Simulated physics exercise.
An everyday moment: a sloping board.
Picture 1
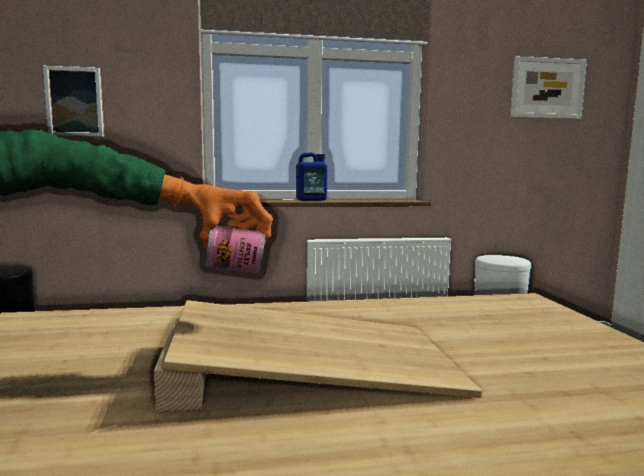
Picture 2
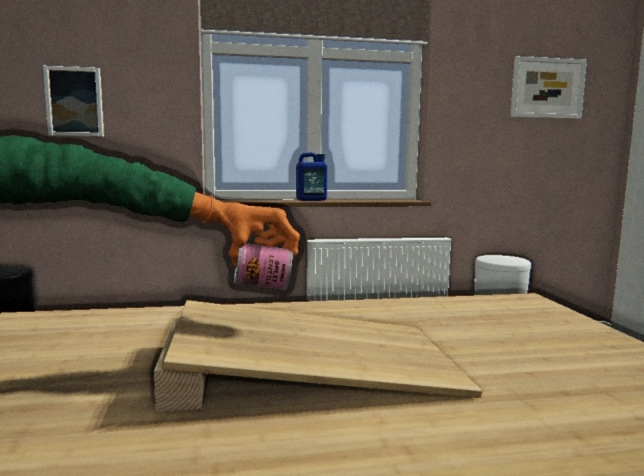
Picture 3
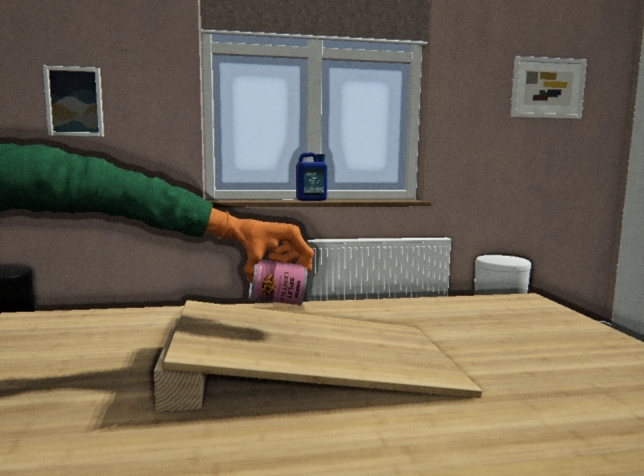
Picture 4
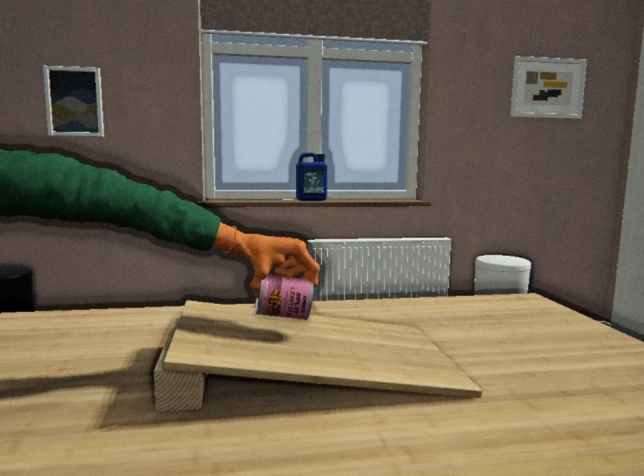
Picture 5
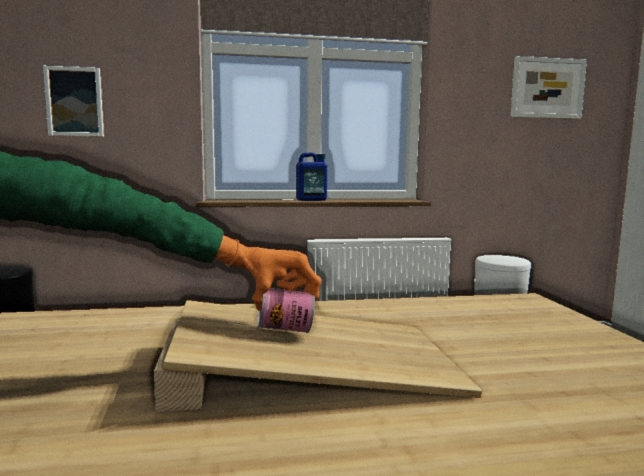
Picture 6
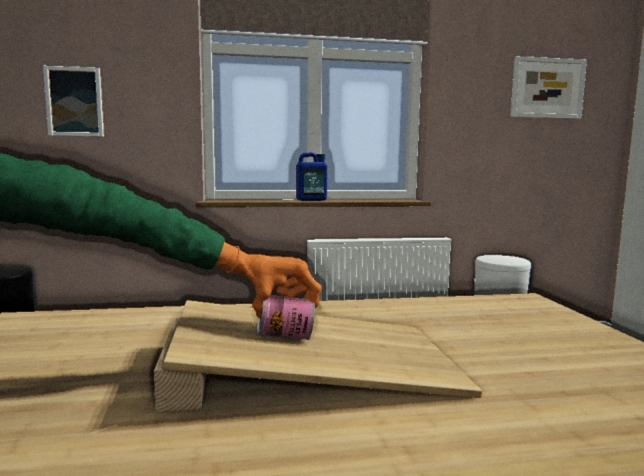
A hand in a green sleeve reaches in from the left, holding a pink tin above a wooden table, seen from a fixed, slightly raised viewpoint in a brown-walled room. A pale sloping board rests on a block at its left end, with a blue container on the windowsill behind. The arm moves right and downward, slowing as it lowers the tin onto the board, fingers still around it.
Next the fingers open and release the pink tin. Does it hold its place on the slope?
As it turns out, it stays where it is put.
Then, 0.30 s later than the last frame, all is still.
Then, 0.70 s later than the last frame, pink tin resting near (286, 317).
When it is over, it is as before. End places, in pixels of the last picture, pink tin near (286, 317). The pink tin keeps its place.
